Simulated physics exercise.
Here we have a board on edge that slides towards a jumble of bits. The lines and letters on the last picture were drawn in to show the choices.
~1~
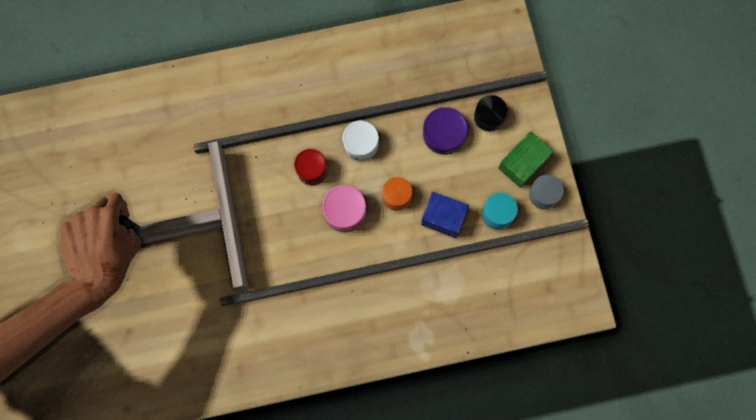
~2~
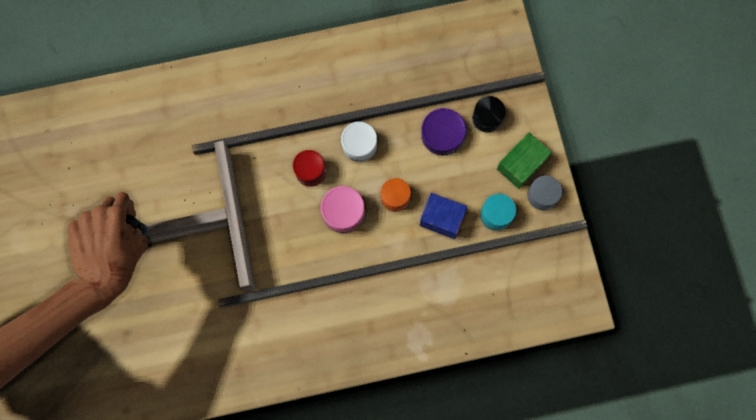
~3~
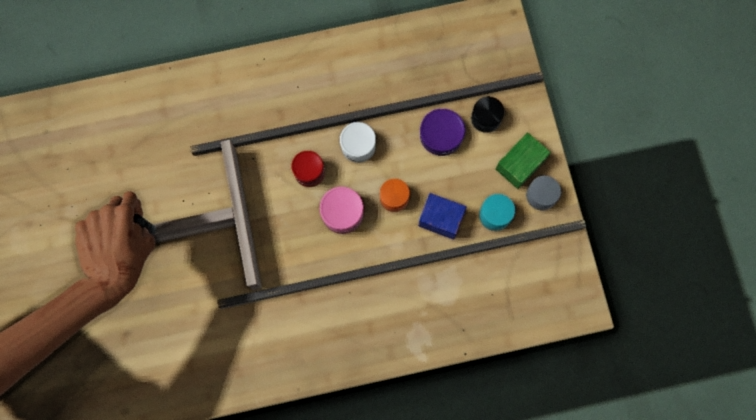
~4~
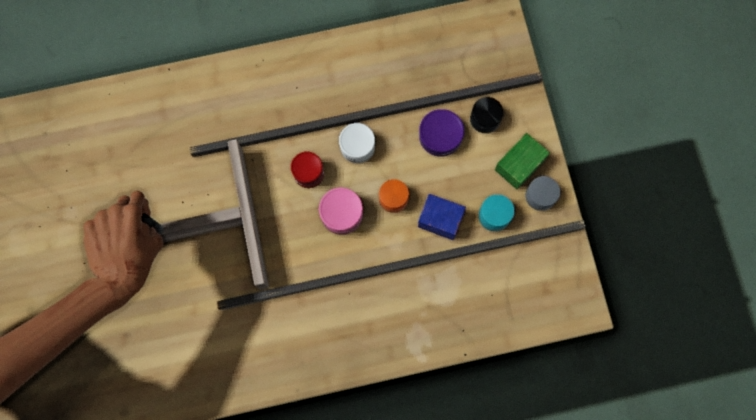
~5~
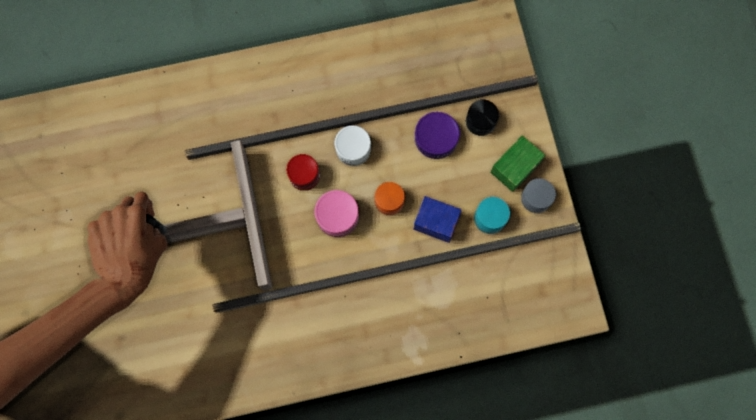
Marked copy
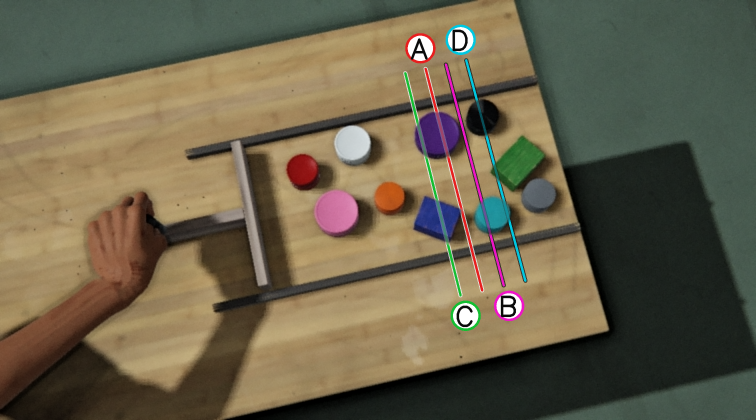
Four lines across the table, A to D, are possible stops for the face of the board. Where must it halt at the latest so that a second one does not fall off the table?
Stop at B.
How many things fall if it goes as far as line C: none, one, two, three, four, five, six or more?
In all, none.
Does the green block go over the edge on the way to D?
Yes.
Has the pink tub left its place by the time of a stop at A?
Yes.
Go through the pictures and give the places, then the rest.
In the first picture, purple tub (445, 131); pink tub (345, 209); blue block (445, 215).
In the second picture, board (231, 212); green block (524, 161).
In the third picture, board (238, 211); red jar (309, 169).
In the fourth picture, board (246, 211); grey pot (542, 194).
In the fifth picture, board (249, 212); orange tin (389, 199); purple tub (437, 136); pink tub (337, 214).
On the copy, A at (453, 176); B at (474, 171); C at (432, 181); D at (495, 167).
On B. First, board (330, 194); white jar (364, 140); red jar (345, 165).
Then, board (411, 176); black tin (490, 115); purple tub (457, 133).
Finally, board (473, 163); black tin (544, 95); grey pot (565, 204); none fallen.
By contrast, A is within the limit but short; C is within the limit but short; D drops three.
